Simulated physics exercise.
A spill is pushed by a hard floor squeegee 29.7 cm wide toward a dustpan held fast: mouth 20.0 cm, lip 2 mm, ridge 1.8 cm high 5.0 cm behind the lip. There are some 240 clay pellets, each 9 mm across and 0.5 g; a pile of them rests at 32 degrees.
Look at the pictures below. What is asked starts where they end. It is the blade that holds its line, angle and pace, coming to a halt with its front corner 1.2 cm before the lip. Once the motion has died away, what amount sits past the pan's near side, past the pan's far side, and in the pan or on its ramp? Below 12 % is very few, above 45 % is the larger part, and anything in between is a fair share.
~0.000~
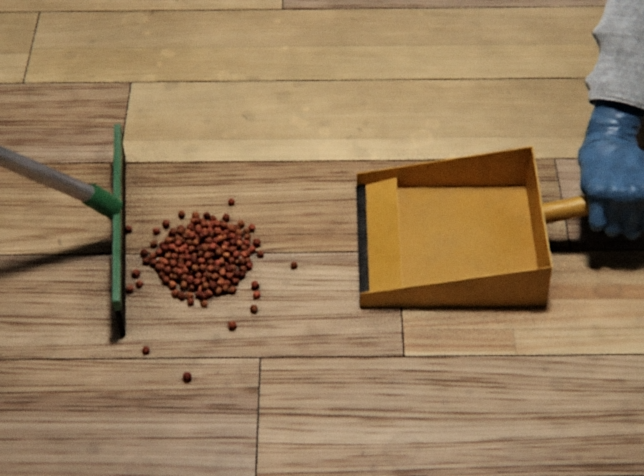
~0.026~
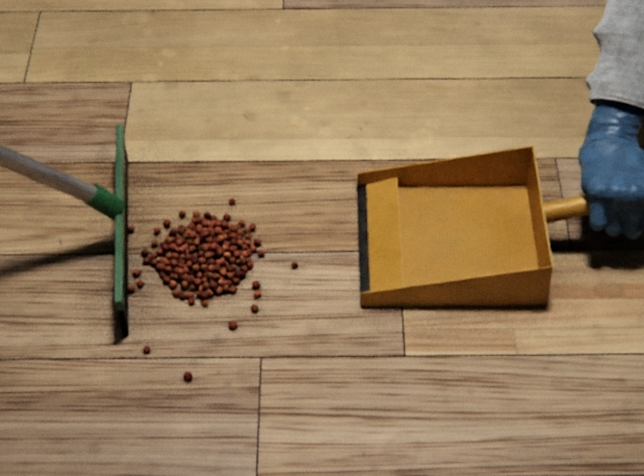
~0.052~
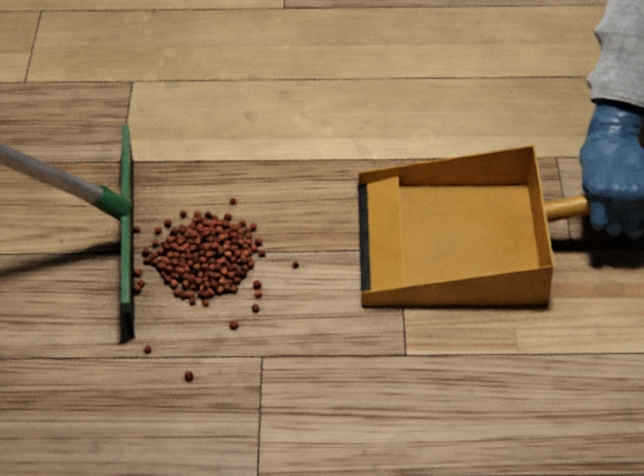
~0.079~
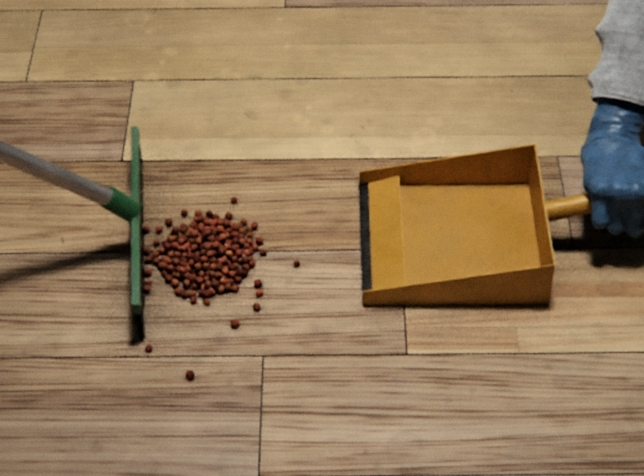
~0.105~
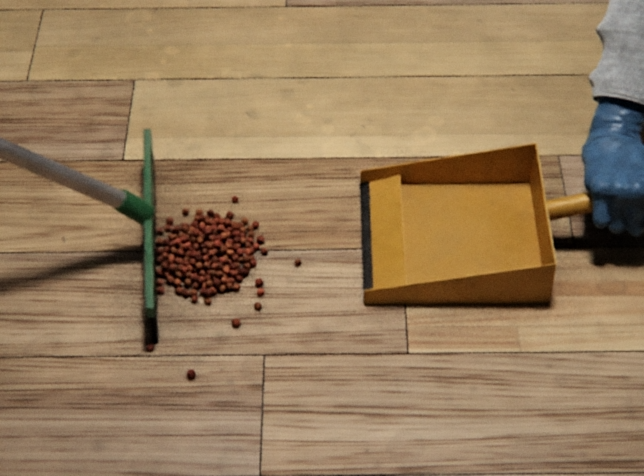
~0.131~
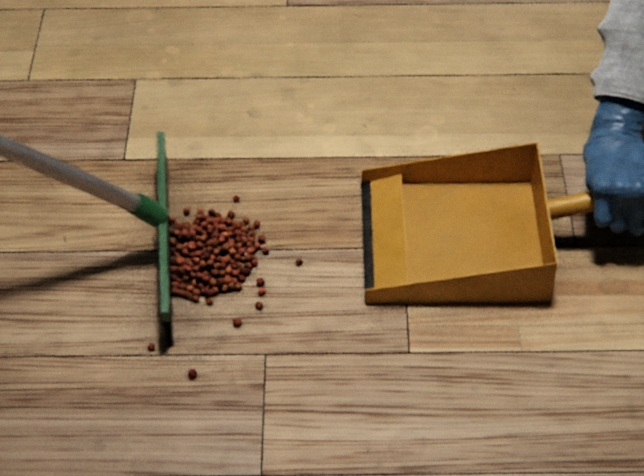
Near side: A fair share, far side: Very few, pan: A fair share.
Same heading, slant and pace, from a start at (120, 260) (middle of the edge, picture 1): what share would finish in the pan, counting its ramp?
Estimate: ~ 20 %.
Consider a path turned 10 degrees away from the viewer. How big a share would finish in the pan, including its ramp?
35 per cent.
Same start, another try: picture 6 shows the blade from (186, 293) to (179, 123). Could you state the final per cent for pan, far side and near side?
That ends as pan 50, far 10, and near 10.
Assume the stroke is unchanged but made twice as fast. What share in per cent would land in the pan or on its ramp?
Then roughly 40 per cent.
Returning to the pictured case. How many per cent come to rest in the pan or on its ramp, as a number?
Share at rest: Approx. 20 per cent.
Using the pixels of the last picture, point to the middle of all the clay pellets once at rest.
Near (366, 269).
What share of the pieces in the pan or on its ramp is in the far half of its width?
Roughly 10 per cent.
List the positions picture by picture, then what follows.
The first frame shows blade from (117, 305) to (118, 133), moved 0.0 cm, 0 of the pieces shifted so far; middle of the pieces at (204, 253); pan at (463, 244).
The second frame shows blade from (120, 305) to (121, 133), moved 0.2 cm, 0 of the pieces shifted so far; middle of the pieces at (205, 253).
The third frame shows blade from (126, 307) to (126, 134), moved 0.9 cm, 2 of the pieces shifted so far; middle of the pieces at (206, 253).
The fourth frame shows blade from (137, 309) to (136, 135), moved 2.1 cm, 4 of the pieces shifted so far; middle of the pieces at (207, 252).
The fifth frame shows blade from (151, 312) to (148, 137), moved 3.8 cm, 22 of the pieces shifted so far; middle of the pieces at (208, 251).
The sixth frame shows blade from (166, 316) to (161, 140), moved 5.5 cm, 95 of the pieces shifted so far; middle of the pieces at (212, 249); pan at (468, 240). Its pace works out near 0.68 m/s, heading 22 degrees towards the viewer's side.
Then, at 0.31 s, middle of the blade 13 cm from the lip; 0 % over the lip, far side 0 %, near side 15 %.
Then, at 0.42 s, middle of the blade 6 cm from the lip; 0 % over the lip, far side 0 %, near side 25 %.
After 0.67 s, middle of the blade 3 cm from the lip; 20 % over the lip, far side 5 %, near side 30 %.
In the end, at 1.0 s, near side 30 %, far side 5 %, pan 20 %, in front of the lip or behind the blade 45 %.
